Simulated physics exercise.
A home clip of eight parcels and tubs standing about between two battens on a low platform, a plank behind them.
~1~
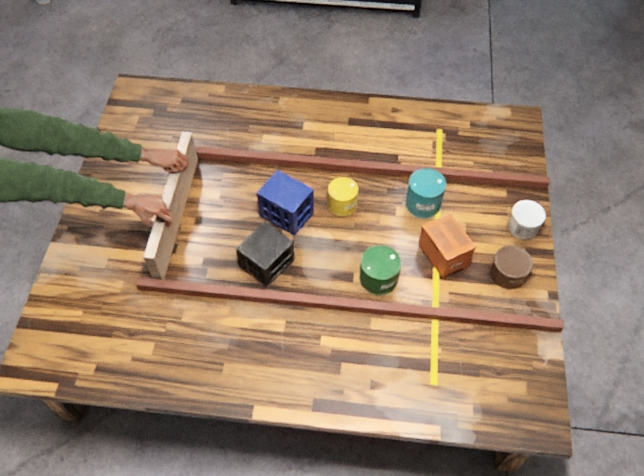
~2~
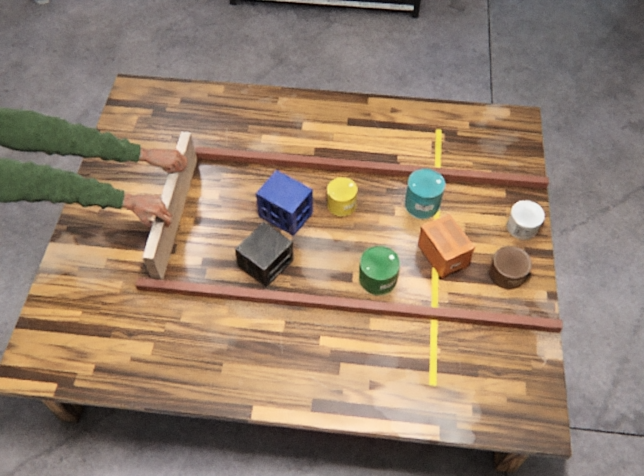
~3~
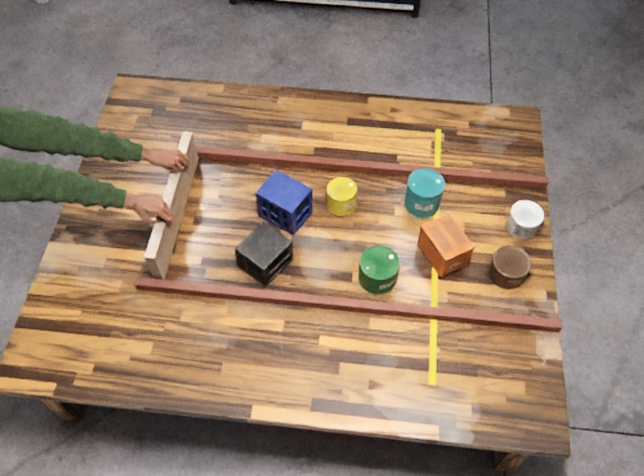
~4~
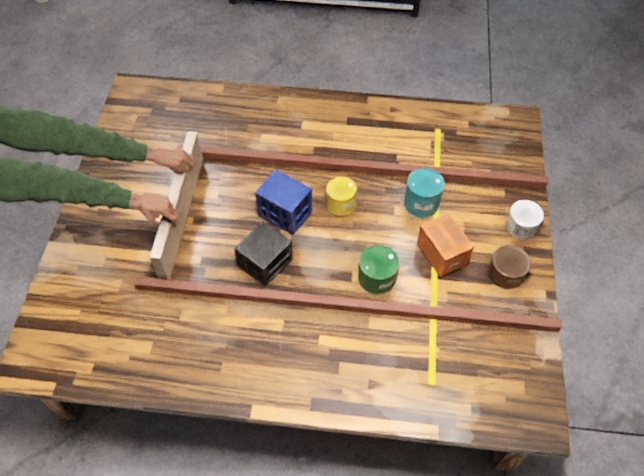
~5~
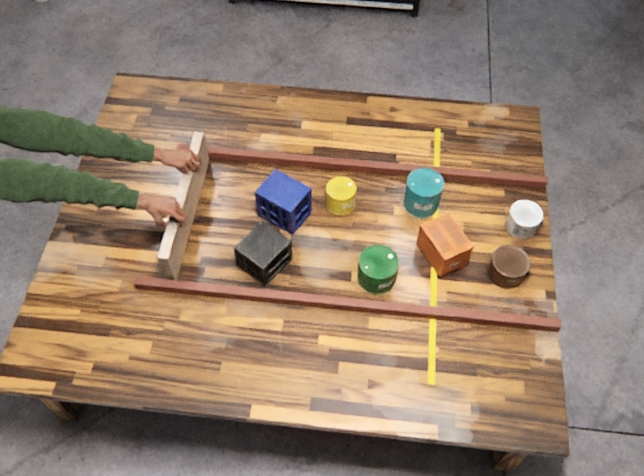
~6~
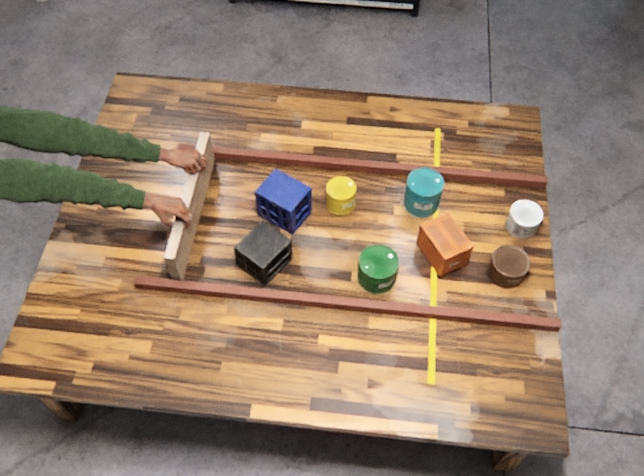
Two hands slide a plank slightly right between two rails, while the containers stay still.
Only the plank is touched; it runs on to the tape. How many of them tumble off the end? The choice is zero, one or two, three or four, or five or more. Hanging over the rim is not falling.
In the end the number that fall off is zero.
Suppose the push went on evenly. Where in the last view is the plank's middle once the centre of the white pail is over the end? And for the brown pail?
About (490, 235), and (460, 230) for the other.
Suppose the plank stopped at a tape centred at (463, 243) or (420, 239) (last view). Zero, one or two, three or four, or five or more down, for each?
For each place: One to two; zero.
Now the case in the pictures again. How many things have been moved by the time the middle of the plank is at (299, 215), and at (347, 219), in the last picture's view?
The counts are 3 and 4.
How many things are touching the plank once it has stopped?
3 of them.
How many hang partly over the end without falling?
Overhanging: 0.
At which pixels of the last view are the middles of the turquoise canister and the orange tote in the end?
First (486, 188), then (500, 246).
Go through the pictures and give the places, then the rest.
White pail (526, 221); brown pail (511, 268); orange tote (446, 246); plank (173, 204); tape (437, 241), in the first frame.
Brown pail (510, 268); black crate (265, 254), in the second frame.
Orange tote (445, 246); blue crate (285, 203), in the third frame.
White pail (524, 220); yellow canister (341, 196), in the fourth frame.
Brown pail (508, 267); turquoise canister (423, 193), in the fifth frame.
White pail (524, 220); brown pail (508, 267); orange tote (444, 245); plank (192, 205); tape (435, 240), in the sixth frame.
A little later, none off yet; white pail at rest near (524, 220); brown pail at rest near (508, 267); orange tote at rest near (444, 245).
When it is over, the number that fall off is zero.
